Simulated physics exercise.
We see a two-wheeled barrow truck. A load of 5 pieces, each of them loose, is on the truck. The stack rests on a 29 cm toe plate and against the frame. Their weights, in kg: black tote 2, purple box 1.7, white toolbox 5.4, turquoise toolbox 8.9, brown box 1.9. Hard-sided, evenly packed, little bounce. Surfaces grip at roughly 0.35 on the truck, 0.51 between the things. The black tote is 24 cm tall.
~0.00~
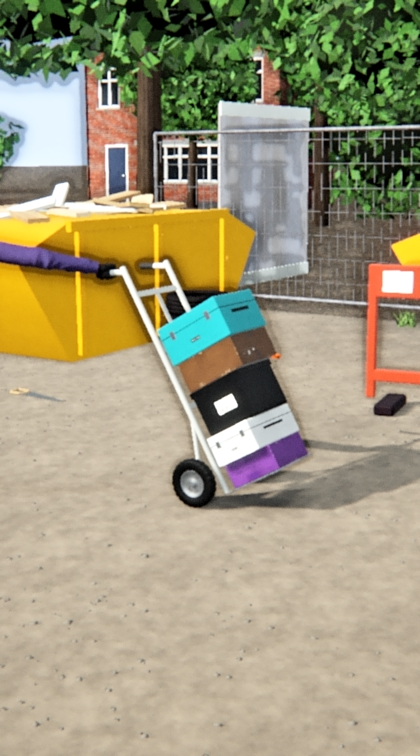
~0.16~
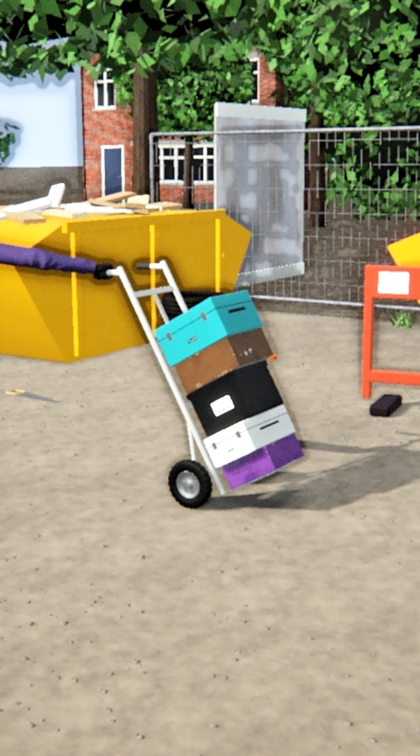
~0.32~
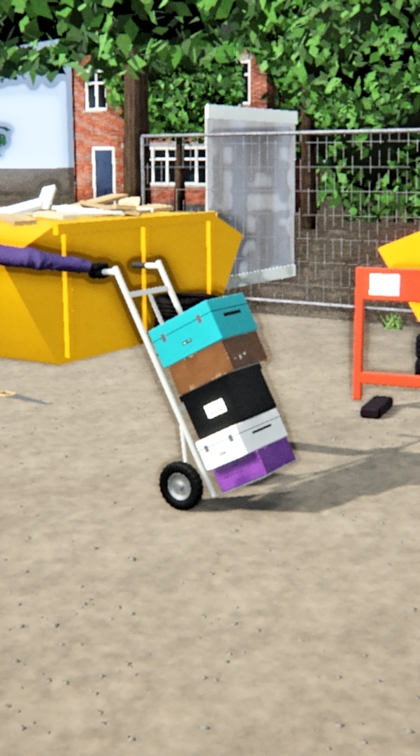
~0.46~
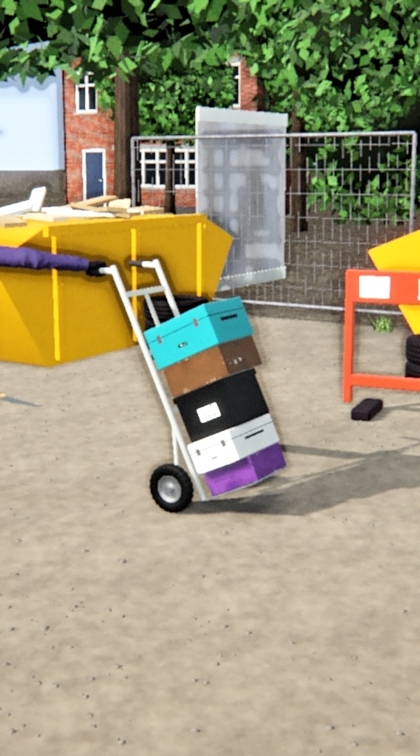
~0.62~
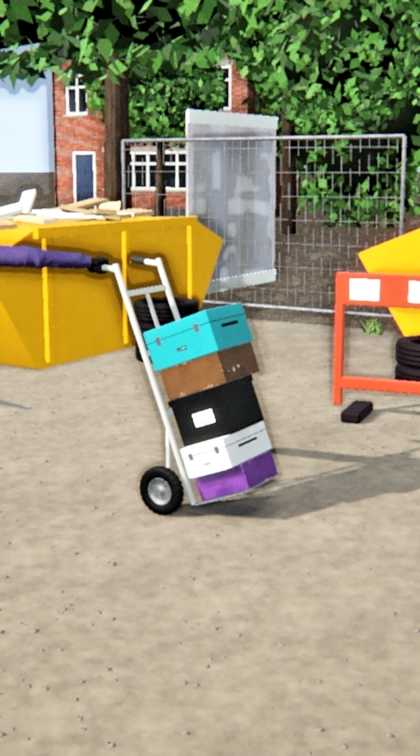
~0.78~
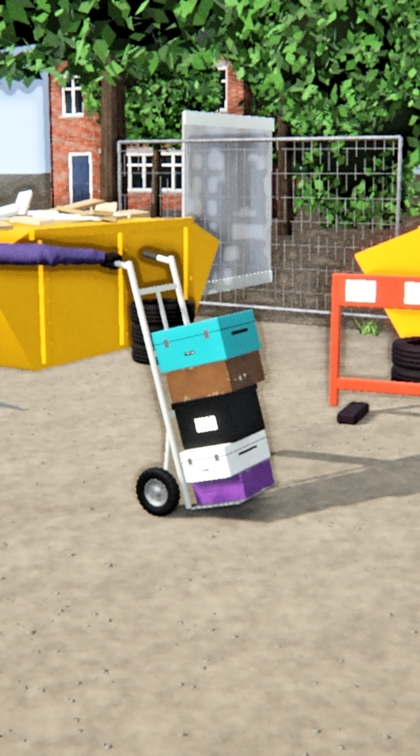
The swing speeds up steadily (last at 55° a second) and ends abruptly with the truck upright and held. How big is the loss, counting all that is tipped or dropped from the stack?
Tipped or gone: At least three.
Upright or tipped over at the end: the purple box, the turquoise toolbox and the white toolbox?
The purple box is still upright; the turquoise toolbox falls over; the white toolbox keeps standing.
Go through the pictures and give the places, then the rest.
In the first picture, 30° short of upright; black tote (240, 398); purple box (267, 460).
In the second picture, 30° short of upright; brown box (224, 360); white toolbox (250, 436).
In the third picture, 28° short of upright; turquoise toolbox (203, 330); brown box (218, 363).
In the fourth picture, 25° short of upright; white toolbox (234, 443); turquoise toolbox (199, 333).
In the fifth picture, 21° short of upright; brown box (210, 371); white toolbox (227, 449).
In the sixth picture, 16° short of upright; black tote (220, 417); purple box (234, 482).
After 1.48 s, truck upright; black tote tipped 14° from how it sat near (241, 429); turquoise toolbox tipped 14° from how it sat; brown box tipped 14° from how it sat.
After 1.98 s, truck upright; turquoise toolbox now dropped from the stack; black tote tipped 52° from how it sat near (260, 428); brown box tipped 52° from how it sat.
After 2.18 s, truck upright; black tote and brown box now dropped from the stack.
At rest (2.9 s), dropped from the stack, black tote, turquoise toolbox and brown box; the other 2 in place, give or take 10 cm. In the last view, black tote near (285, 490), purple box near (233, 497).
